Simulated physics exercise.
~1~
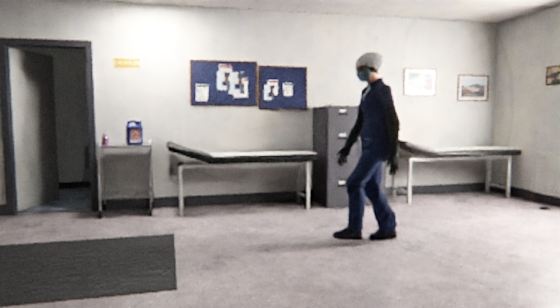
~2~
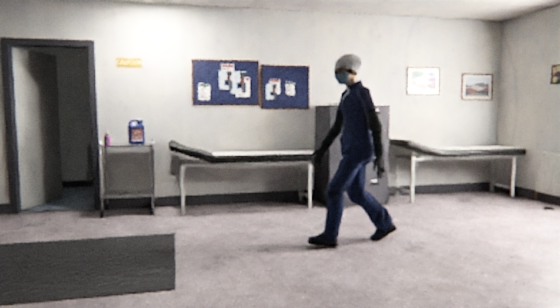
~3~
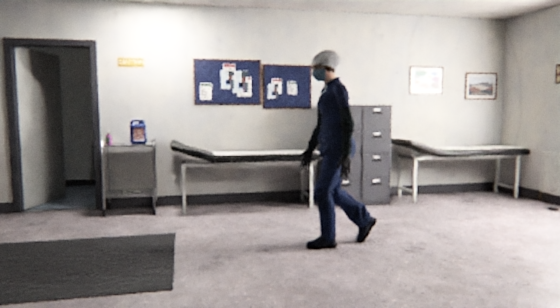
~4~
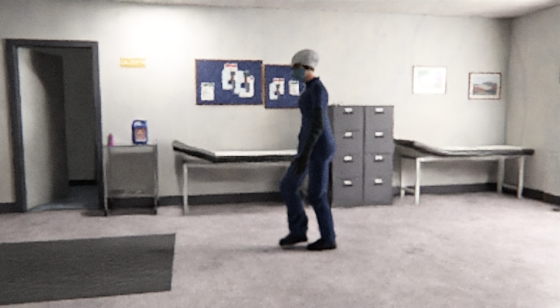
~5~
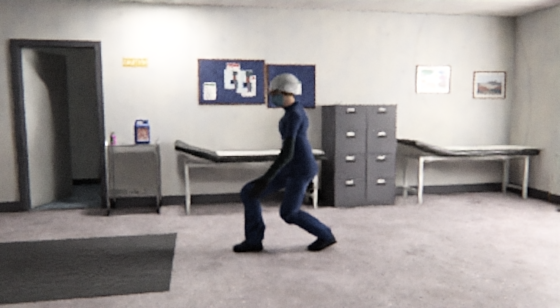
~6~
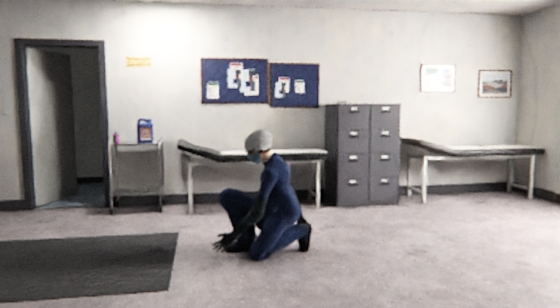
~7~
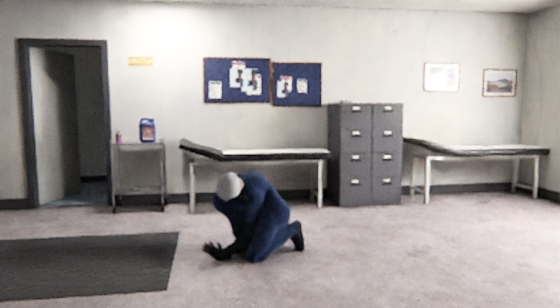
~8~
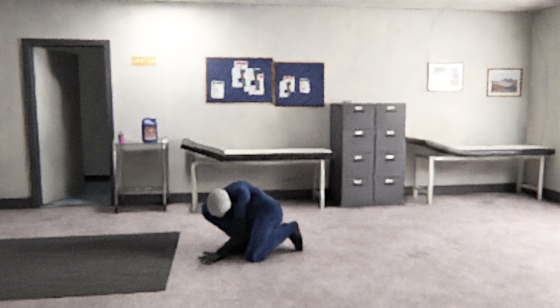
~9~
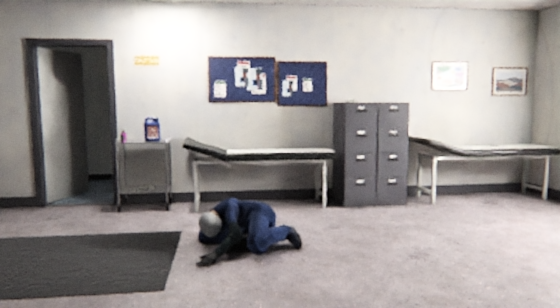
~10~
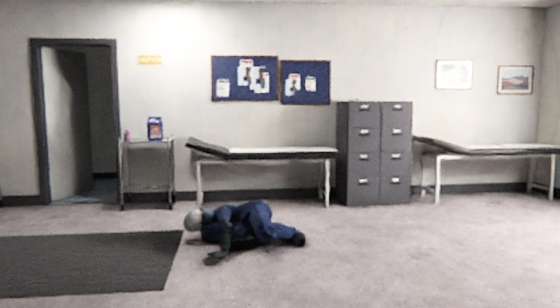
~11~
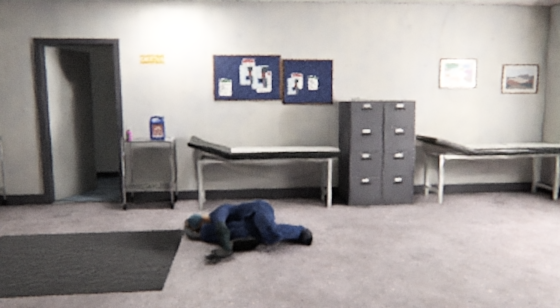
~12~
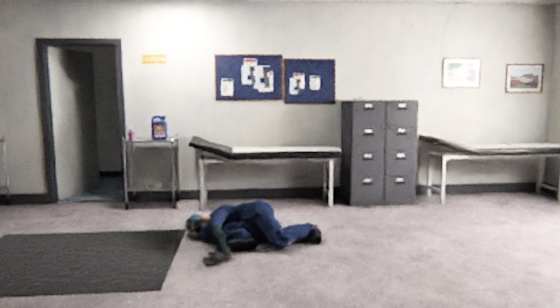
In a clinic-like room, a person walks left, crumples, and lies short of the black mat.
